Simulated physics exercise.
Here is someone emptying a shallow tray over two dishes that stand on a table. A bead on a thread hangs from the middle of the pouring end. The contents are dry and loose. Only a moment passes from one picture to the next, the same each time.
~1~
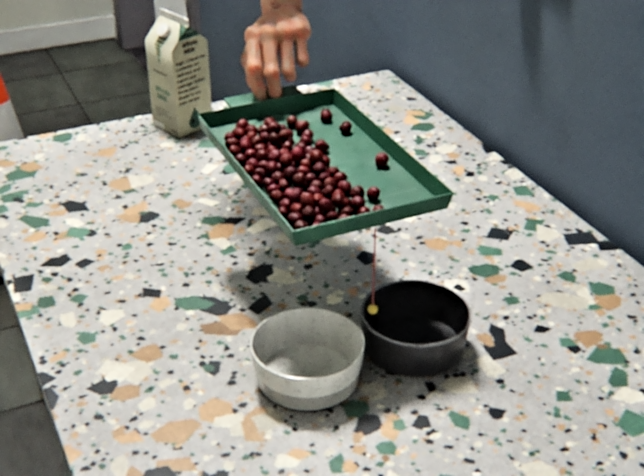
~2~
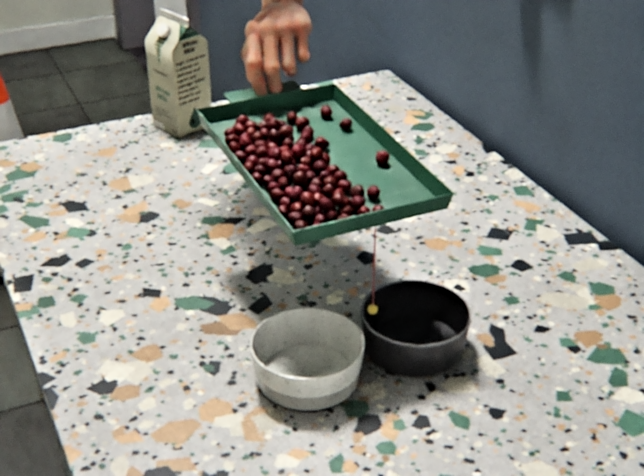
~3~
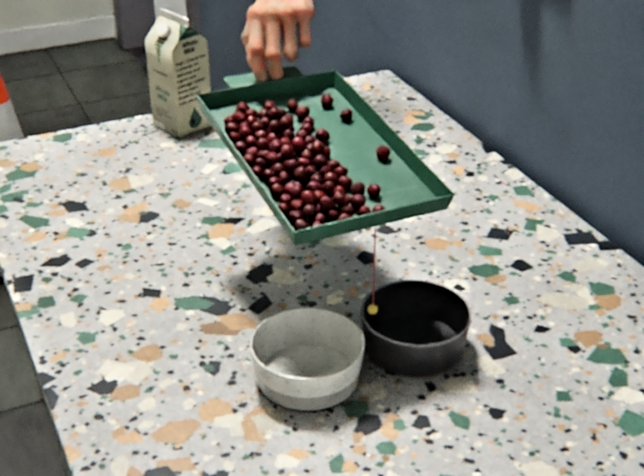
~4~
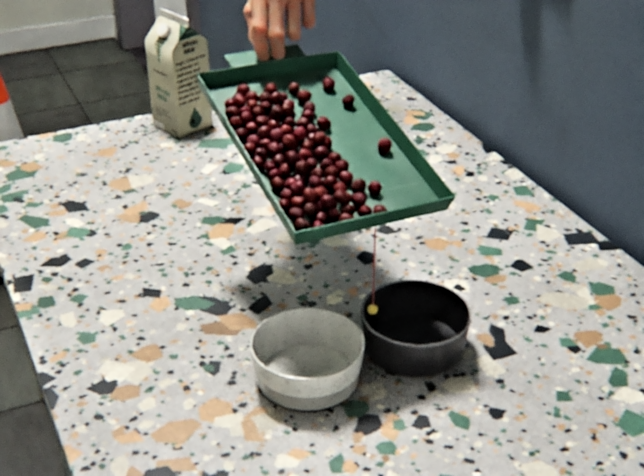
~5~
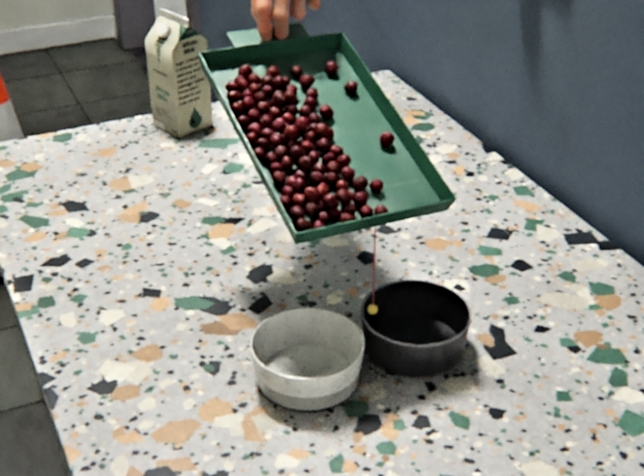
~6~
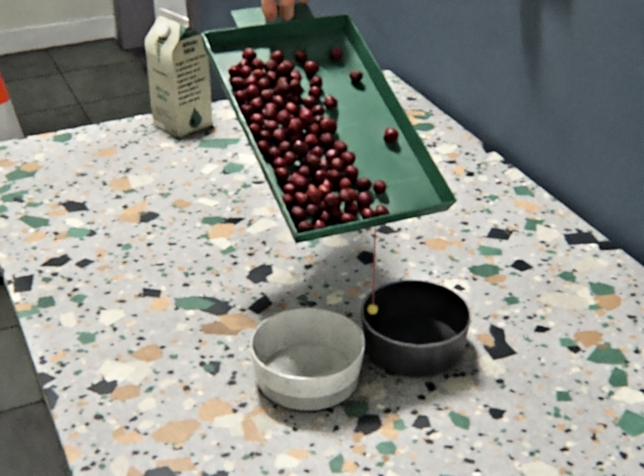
A hand raises the back end of a shallow green tray of dark red cherries above a pale bowl and a black bowl on a speckled table. The tray tilts steadily more steeply toward its low front edge, where a bead hangs on a thread, and a few cherries begin to shift.
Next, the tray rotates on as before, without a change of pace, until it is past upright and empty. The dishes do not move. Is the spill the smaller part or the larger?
In the dishes lies only the smaller part of it.
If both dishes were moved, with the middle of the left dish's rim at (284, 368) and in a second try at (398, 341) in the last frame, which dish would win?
First the right-hand dish, then the left one.
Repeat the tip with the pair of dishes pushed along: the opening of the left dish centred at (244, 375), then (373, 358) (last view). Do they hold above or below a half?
First the smaller part, then above a half.
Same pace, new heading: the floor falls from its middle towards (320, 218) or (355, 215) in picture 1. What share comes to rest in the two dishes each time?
About 60 and 30 per cent.
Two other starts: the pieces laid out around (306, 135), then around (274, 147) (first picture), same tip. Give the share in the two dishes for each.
Near 20 % and 20 %.
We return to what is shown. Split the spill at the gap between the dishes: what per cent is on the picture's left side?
It comes to 20 per cent or so.
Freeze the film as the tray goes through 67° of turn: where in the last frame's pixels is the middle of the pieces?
Around (369, 178).
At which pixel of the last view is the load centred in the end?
Roughly at (438, 411).
Just after the last frame, tray tipped steeply; almost all on the tray; about a tenth in the air.
A moment on, tray tipped past a quarter turn; the larger part on the tray; just a few in the left dish; just a few in the right dish; about a tenth outside both; just a few in the air.
Further on, tray tipped past a quarter turn; about a tenth in the left dish; about a tenth in the right dish; the larger part outside both.
When it is over, tray tipped past a quarter turn; about a tenth in the left dish; about a tenth in the right dish; the larger part outside both.
